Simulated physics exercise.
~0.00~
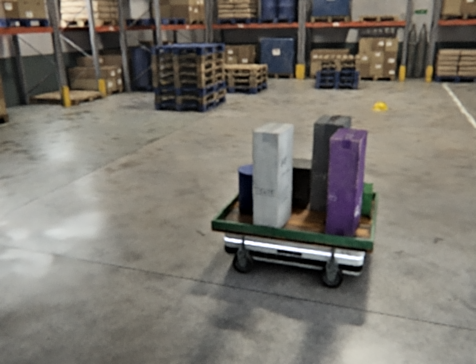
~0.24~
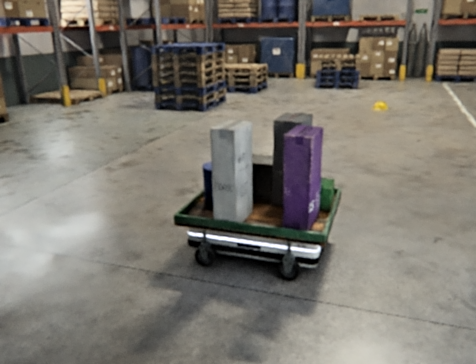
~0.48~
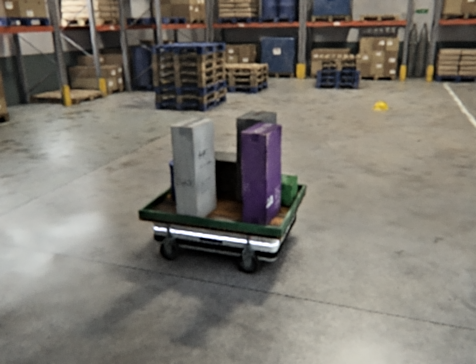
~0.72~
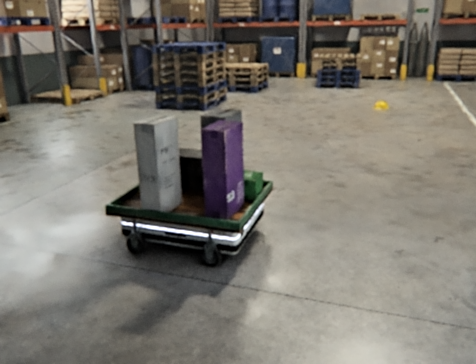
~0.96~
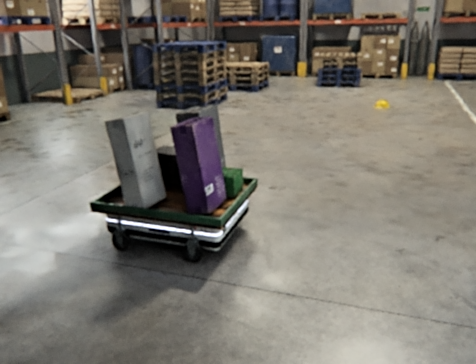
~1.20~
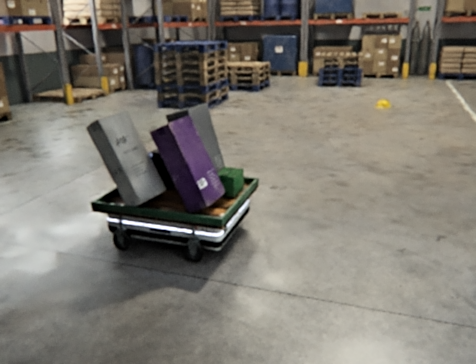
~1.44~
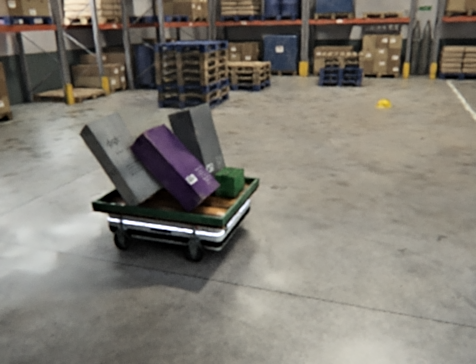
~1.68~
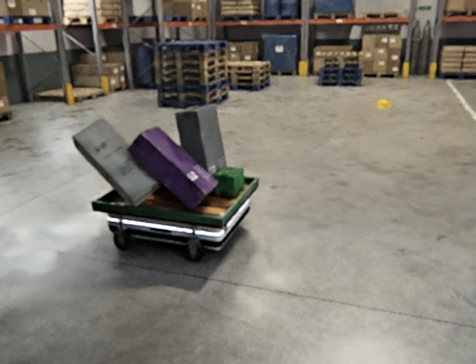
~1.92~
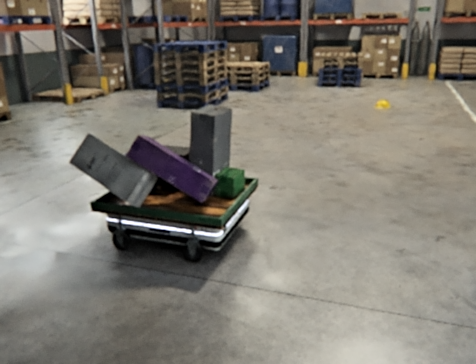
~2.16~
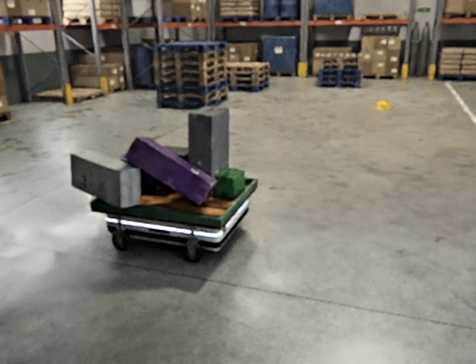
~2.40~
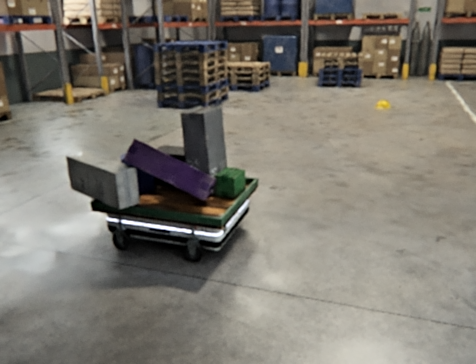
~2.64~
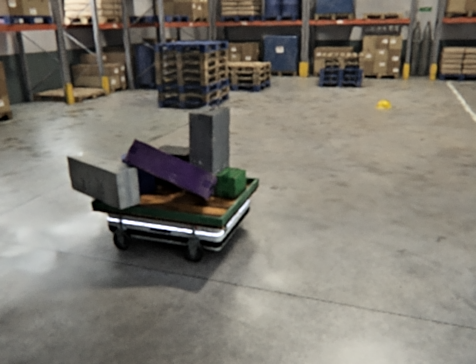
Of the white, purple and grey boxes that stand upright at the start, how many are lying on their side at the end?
Two of them are on their side at the end, the white box and the purple box. The grey box is standing upright.
To begin with, a low cart with a green lip rolls to the left across a warehouse floor, carrying upright white, purple and grey boxes along with a small green parcel and other items. The cart comes to a halt, and the tall boxes tip toward the left. The white and purple boxes keep toppling, while the grey one leans and then rocks back upright. The white box drops onto its side over the left edge of the deck. At the end the cart is still, with the purple box lying tilted beside the white one and the grey box standing behind.
